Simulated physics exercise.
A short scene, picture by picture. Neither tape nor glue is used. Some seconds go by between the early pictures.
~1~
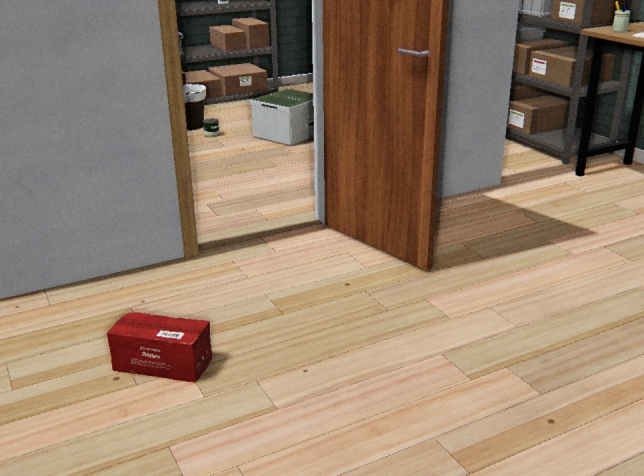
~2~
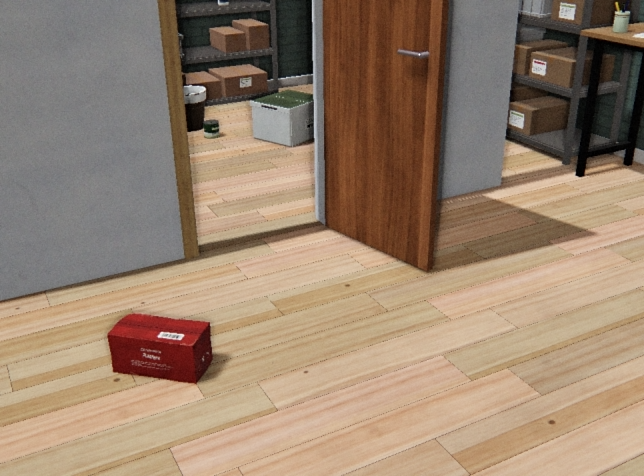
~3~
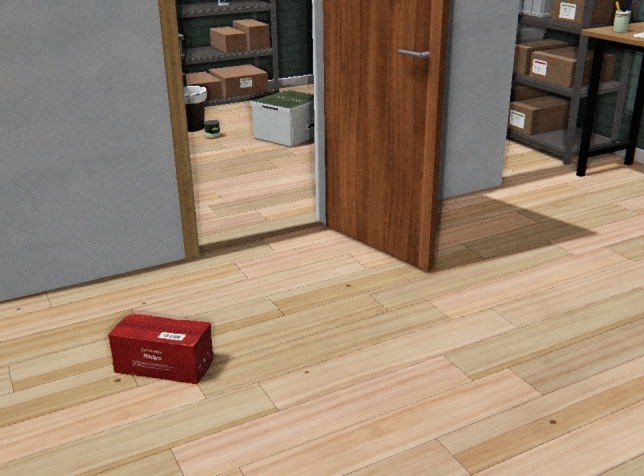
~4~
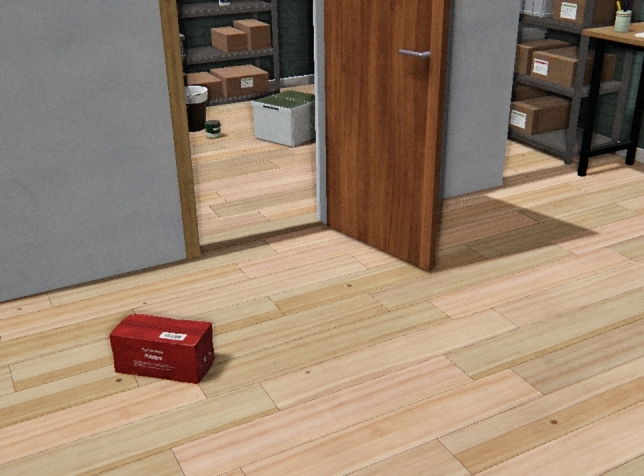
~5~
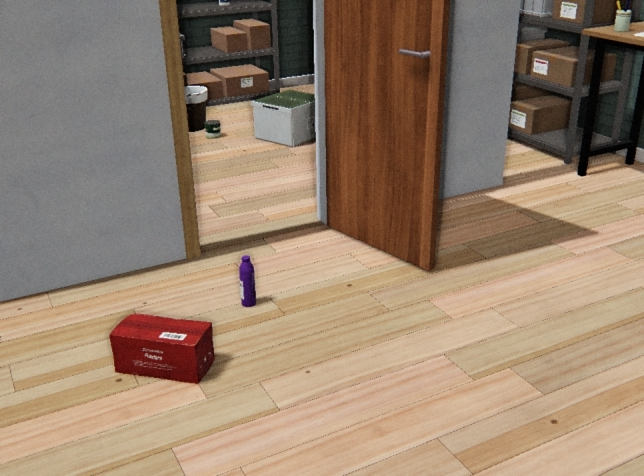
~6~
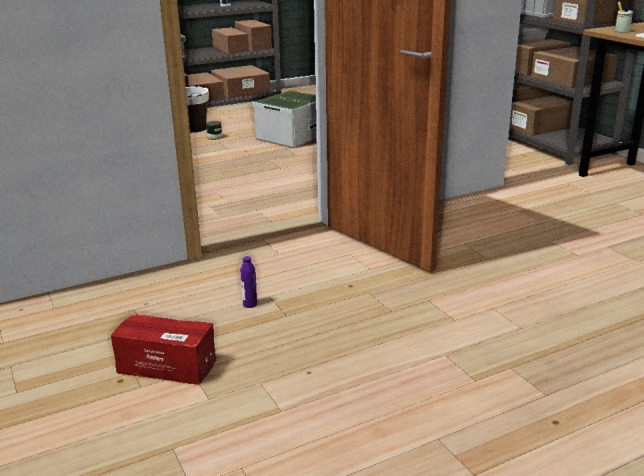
A wooden door stood wide open and still, with a red parcel resting on the floor in front of it, and later a purple bottle appeared behind the parcel, slightly to its right.
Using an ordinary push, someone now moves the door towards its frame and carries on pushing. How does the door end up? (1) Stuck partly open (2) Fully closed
Fully closed.
Then, 0.50 s on from there, door at 86°.
Then, 0.80 s on from there, door at 62°.
Then, 1.10 s on from there, door at 37°.
Then, 1.40 s on from there, door at 11°.
In the end, door at 0°; both unmoved. At the end, from the last picture's camera, purple bottle near (249, 282).
